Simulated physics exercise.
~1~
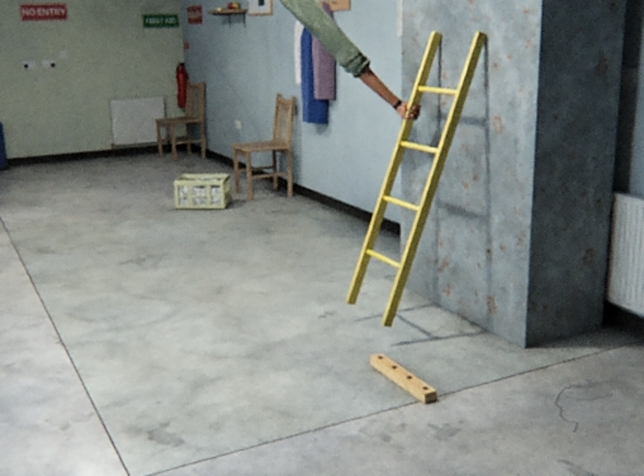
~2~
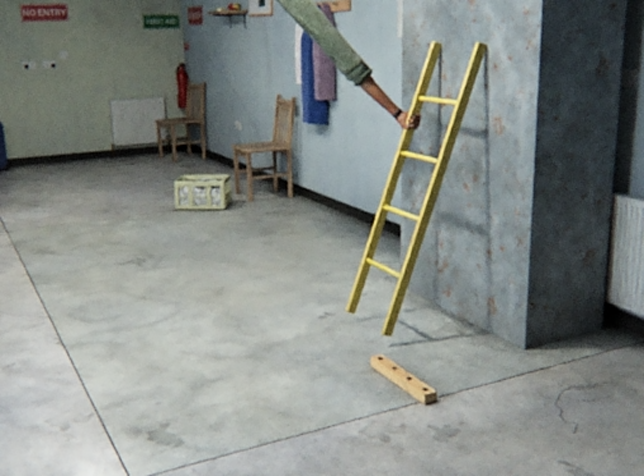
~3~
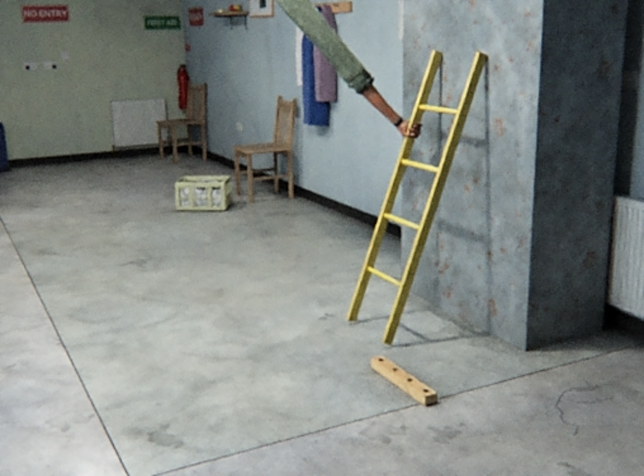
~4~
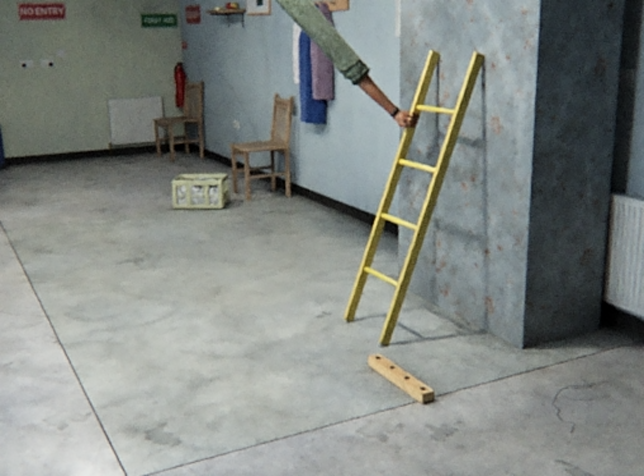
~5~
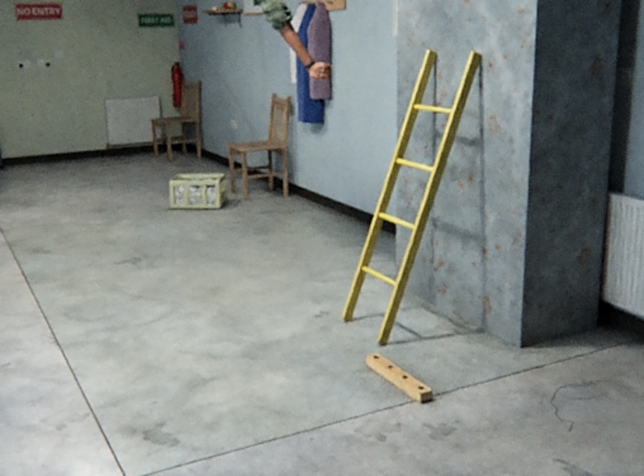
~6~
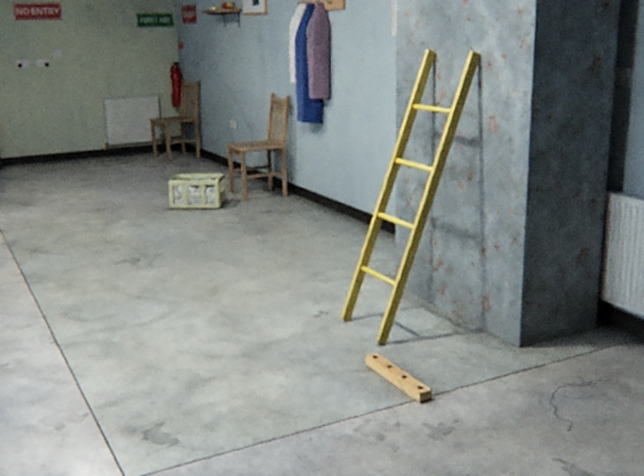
A yellow ladder was lowered slightly by a hand and leaned against a grey pillar, its feet behind a wooden batten on the concrete floor, and after the hand let go and drew back out of view, the ladder stayed standing.
